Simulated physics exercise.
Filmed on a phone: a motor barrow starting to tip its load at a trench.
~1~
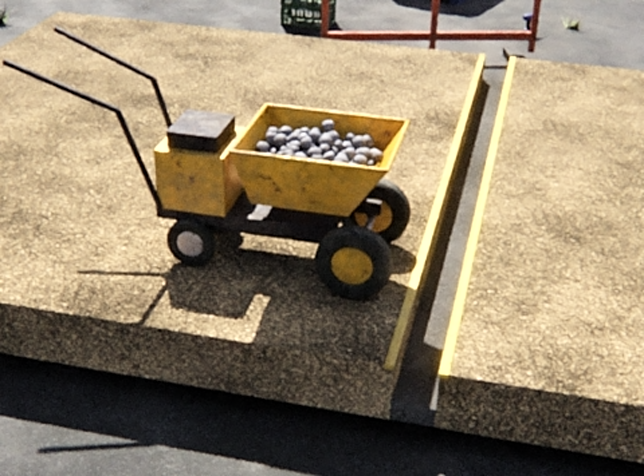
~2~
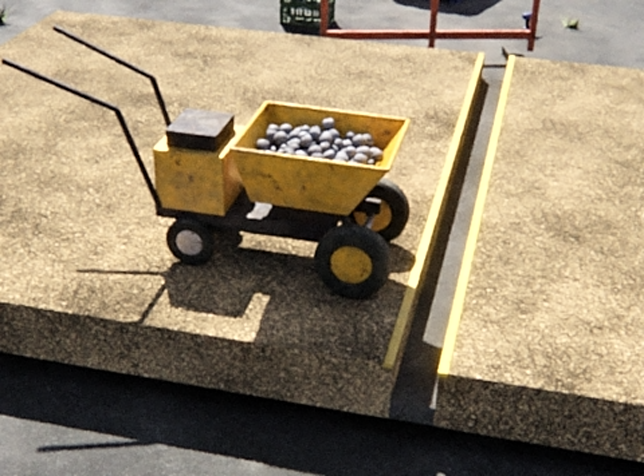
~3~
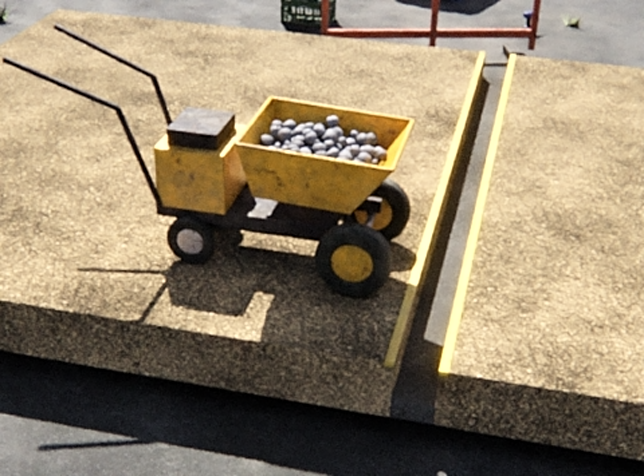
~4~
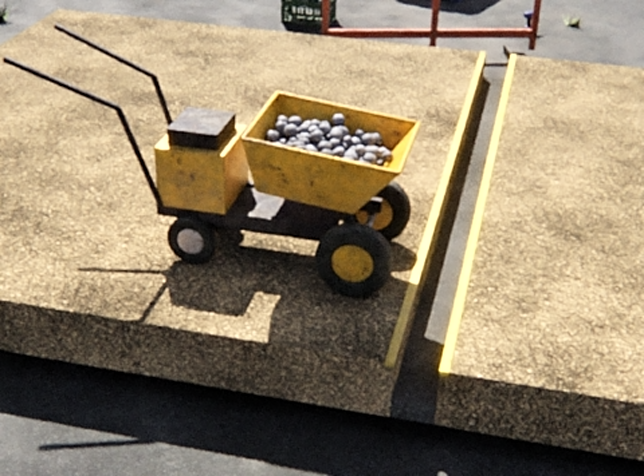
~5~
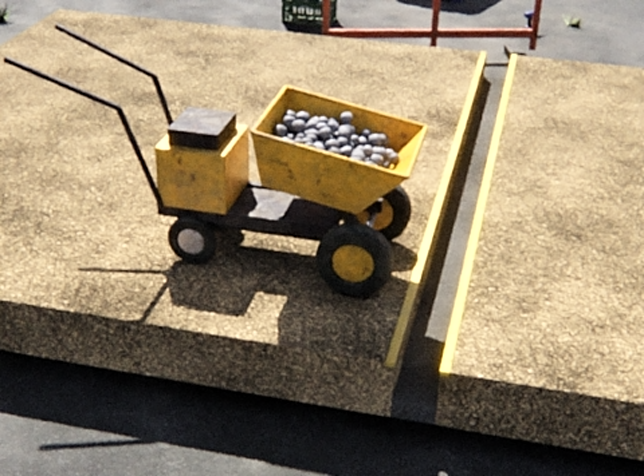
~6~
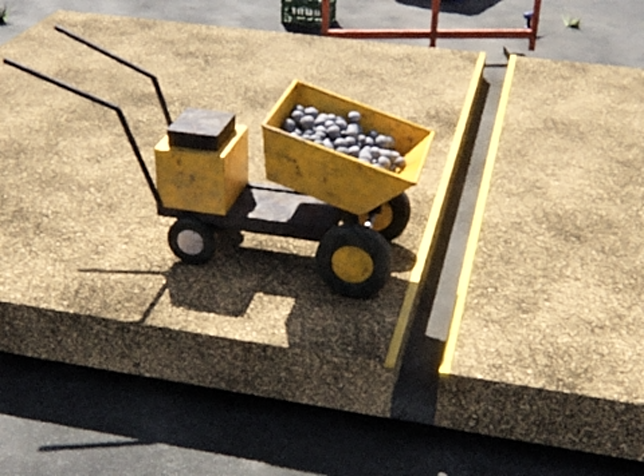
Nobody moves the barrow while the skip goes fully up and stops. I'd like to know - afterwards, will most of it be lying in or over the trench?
No, I expect the load to largely stay out of the trench.
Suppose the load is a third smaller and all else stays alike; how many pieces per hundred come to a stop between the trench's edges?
About 0 per cent.
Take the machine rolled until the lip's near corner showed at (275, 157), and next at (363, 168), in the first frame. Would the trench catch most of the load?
Case one - a minority; case two - a minority.
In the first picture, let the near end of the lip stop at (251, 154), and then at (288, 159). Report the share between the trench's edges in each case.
About 10 and 50 per cent.
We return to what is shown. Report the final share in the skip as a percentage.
Close to 25 in a hundred.
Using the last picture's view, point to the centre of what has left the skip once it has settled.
Around (506, 283).
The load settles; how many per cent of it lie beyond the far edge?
Roughly 75 percent.
Just after the last frame, skip tipped steeply; every one in the skip.
A moment on, skip tipped right over; the larger part in the skip; about a tenth beyond it; just a few falling.
Further on, skip tipped right over; roughly a quarter in the skip; the larger part beyond it.
When it is over, skip tipped right over; roughly a quarter in the skip; just a few in or heaped over the trench; the larger part beyond it.
